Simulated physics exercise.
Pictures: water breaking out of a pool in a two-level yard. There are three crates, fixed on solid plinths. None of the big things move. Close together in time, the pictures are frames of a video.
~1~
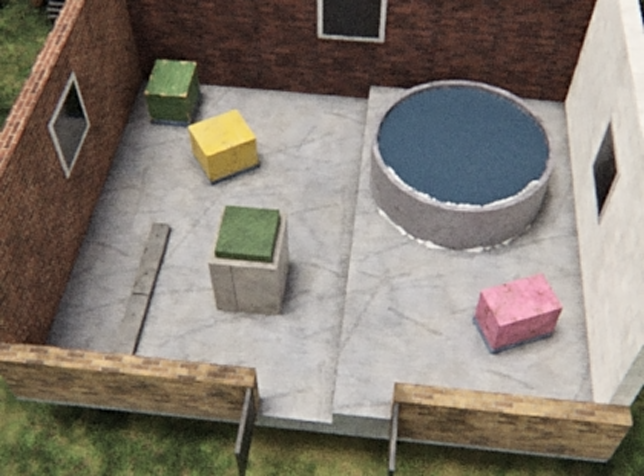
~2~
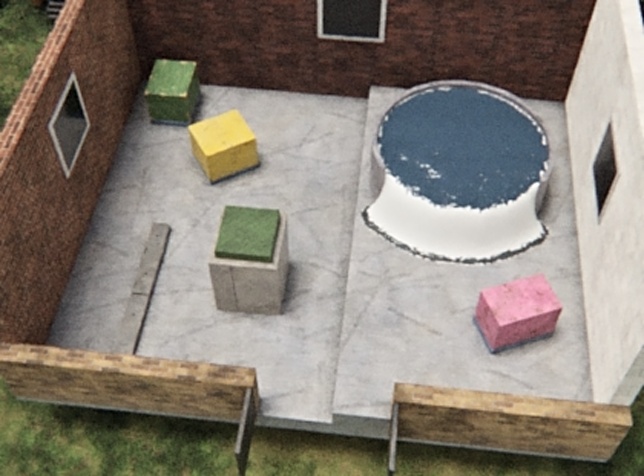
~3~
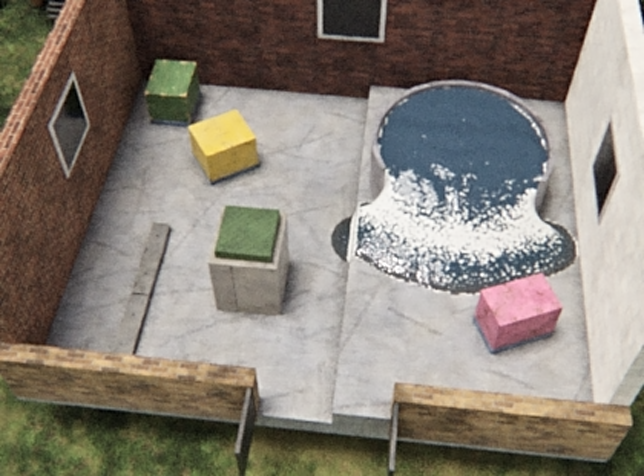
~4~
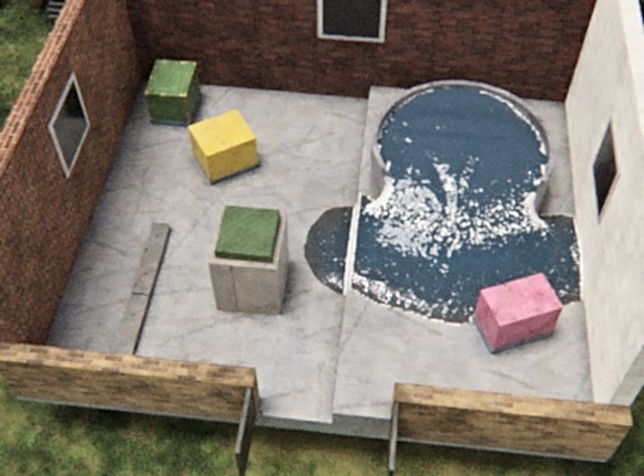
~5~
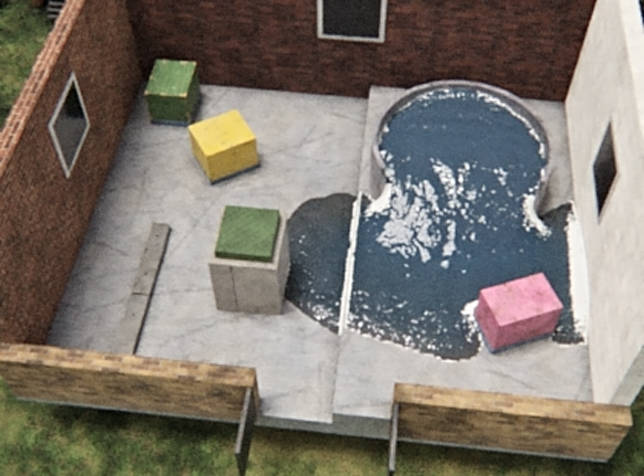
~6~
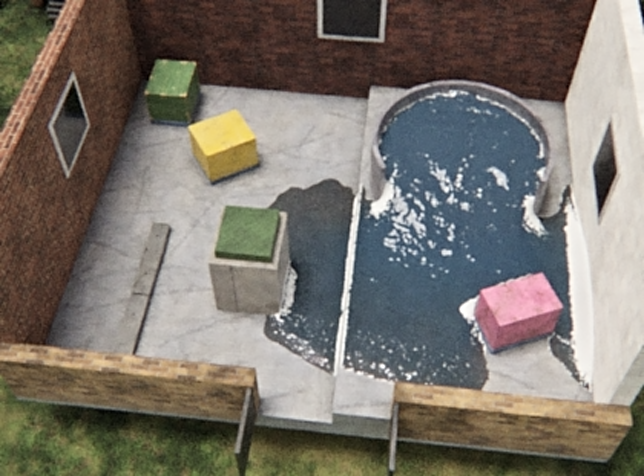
A round grey pool of dark blue water stands at the back right of a walled two-level concrete yard, seen from a fixed view high above. A green and a yellow crate sit at the back left, a pink one at the front right, and a green-topped block near the middle. The pool's front opens and foaming water pours out, spreading around the pink crate and leftward across the step to the block.
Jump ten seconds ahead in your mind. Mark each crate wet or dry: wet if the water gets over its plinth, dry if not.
Green crate wet, yellow crate wet, pink crate wet.
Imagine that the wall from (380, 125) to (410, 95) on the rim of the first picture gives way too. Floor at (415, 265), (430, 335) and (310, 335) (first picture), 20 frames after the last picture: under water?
First: Spared by the leak. Second: Spared by the leak. Third: Spared by the leak.
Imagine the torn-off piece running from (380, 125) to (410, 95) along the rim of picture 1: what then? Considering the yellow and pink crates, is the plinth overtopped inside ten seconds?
In that case the yellow crate is flooded and the pink crate is never flooded.
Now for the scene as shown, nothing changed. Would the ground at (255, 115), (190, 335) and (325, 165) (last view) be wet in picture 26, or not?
Going through them one by one, the first is spared, the second waterlogged and the third spared.
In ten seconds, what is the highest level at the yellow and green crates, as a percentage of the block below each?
The first reaches around 270 in a hundred, the second around 170.
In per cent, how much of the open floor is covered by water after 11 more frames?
I reckon around 45 %.
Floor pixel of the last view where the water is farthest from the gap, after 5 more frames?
At roughly (135, 383).
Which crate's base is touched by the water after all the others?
Last of all: The green one.
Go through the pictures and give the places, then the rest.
The first frame shows the round pool at (462, 146) is whole and still.
In the second frame, the front is at (366, 214), out from the gap at (456, 236).
In the third frame, water pours out at (456, 237) and has run to (339, 234).
In the fourth frame, the front is at (311, 252), out from the gap at (456, 238).
In the fifth frame, water pours out at (455, 240) and has run to a hidden place.
In the sixth frame, water pours out at (455, 240) and has run to a hidden place.
A moment on, water covers 40 % of the floor; the green crate not reached, the yellow crate not reached, the pink crate water round its plinth.
Next, water covers 45 % of the floor; the green crate not reached, the yellow crate water round its plinth, the pink crate water round its plinth.
Then, water covers 55 % of the floor; the green crate not reached, the yellow crate water round its plinth, the pink crate water round its plinth.
Later, water covers 90 % of the floor; the green crate water round its plinth, the yellow crate water round its plinth, the pink crate water round its plinth.
In the end, water covers 95 % of the floor; the green crate was topped, the yellow crate was topped, the pink crate was topped.
